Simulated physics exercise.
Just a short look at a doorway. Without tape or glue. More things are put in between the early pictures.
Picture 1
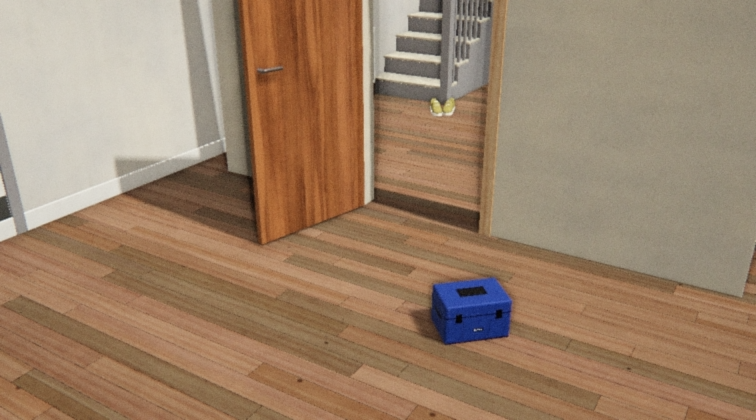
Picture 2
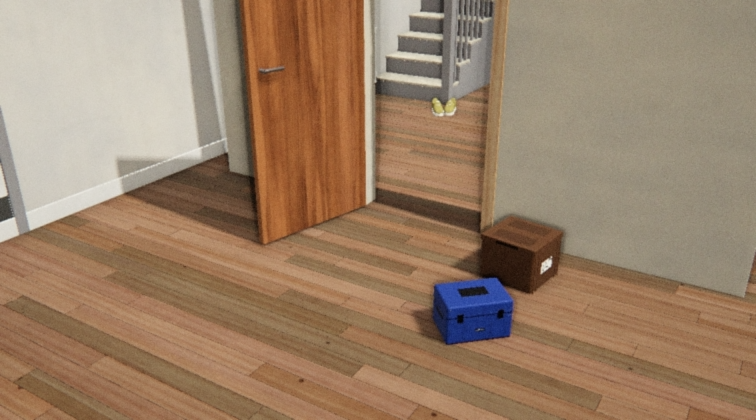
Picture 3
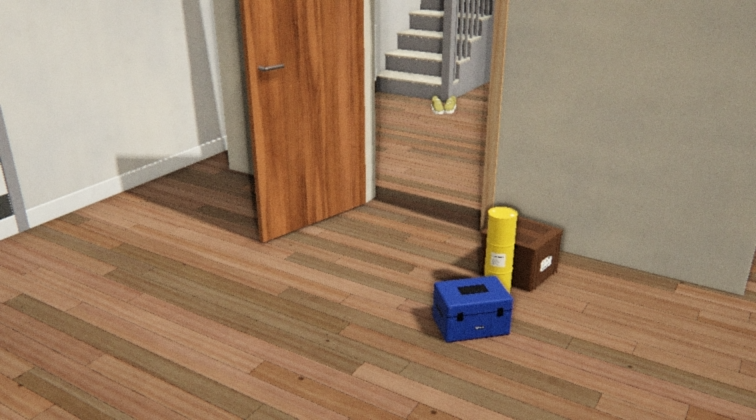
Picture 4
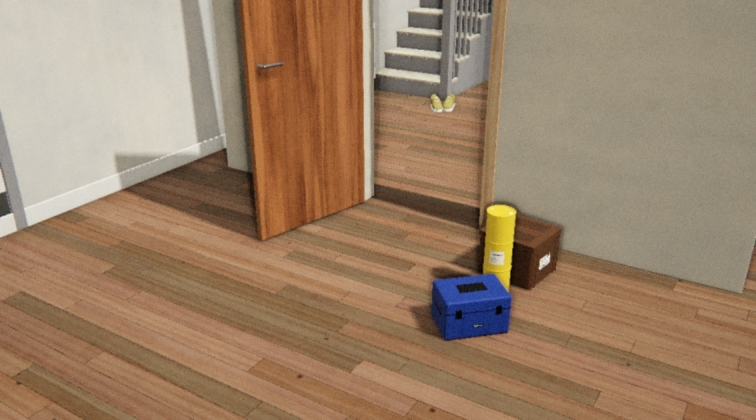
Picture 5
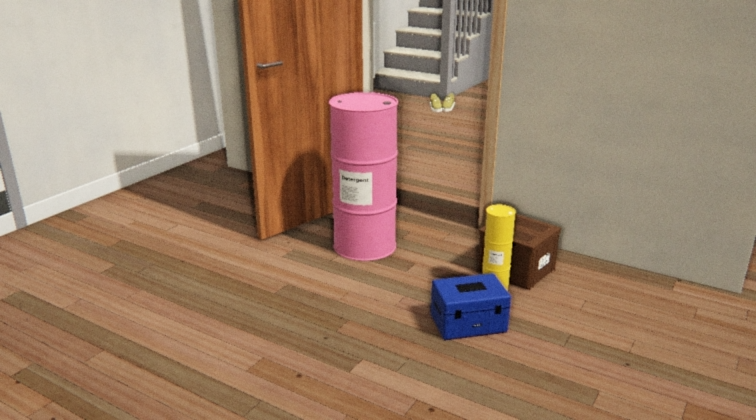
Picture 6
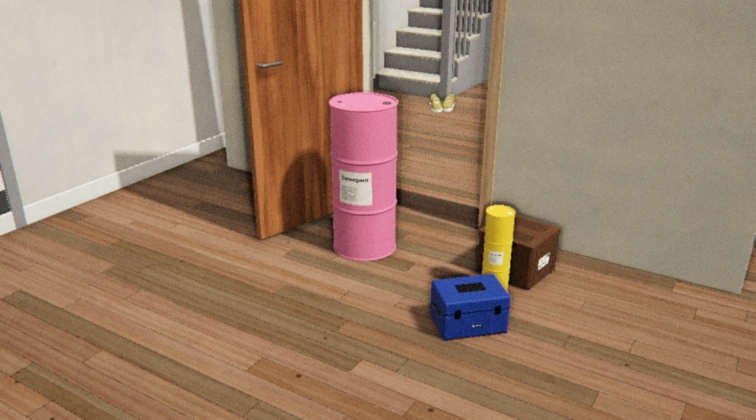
A pink drum appears by the open door after a brown box and yellow canister appear.
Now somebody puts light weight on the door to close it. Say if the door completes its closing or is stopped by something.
Chances are the door will be thwarted.
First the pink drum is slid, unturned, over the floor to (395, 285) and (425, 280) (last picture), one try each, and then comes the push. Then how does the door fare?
So the first time it completes its arc, and the second time it completes its arc.
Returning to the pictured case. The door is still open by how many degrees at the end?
The door ends up some 75° open.
Then, 0.40 s on from there, open by 99°.
Then, 0.70 s on from there, open by 90°.
Then, 0.90 s on from there, open by 82°.
Then, 1.10 s on from there, open by 75°.
In the end, open by 74°; all 4 unmoved. At the end, from the last picture's camera, pink drum near (364, 177).
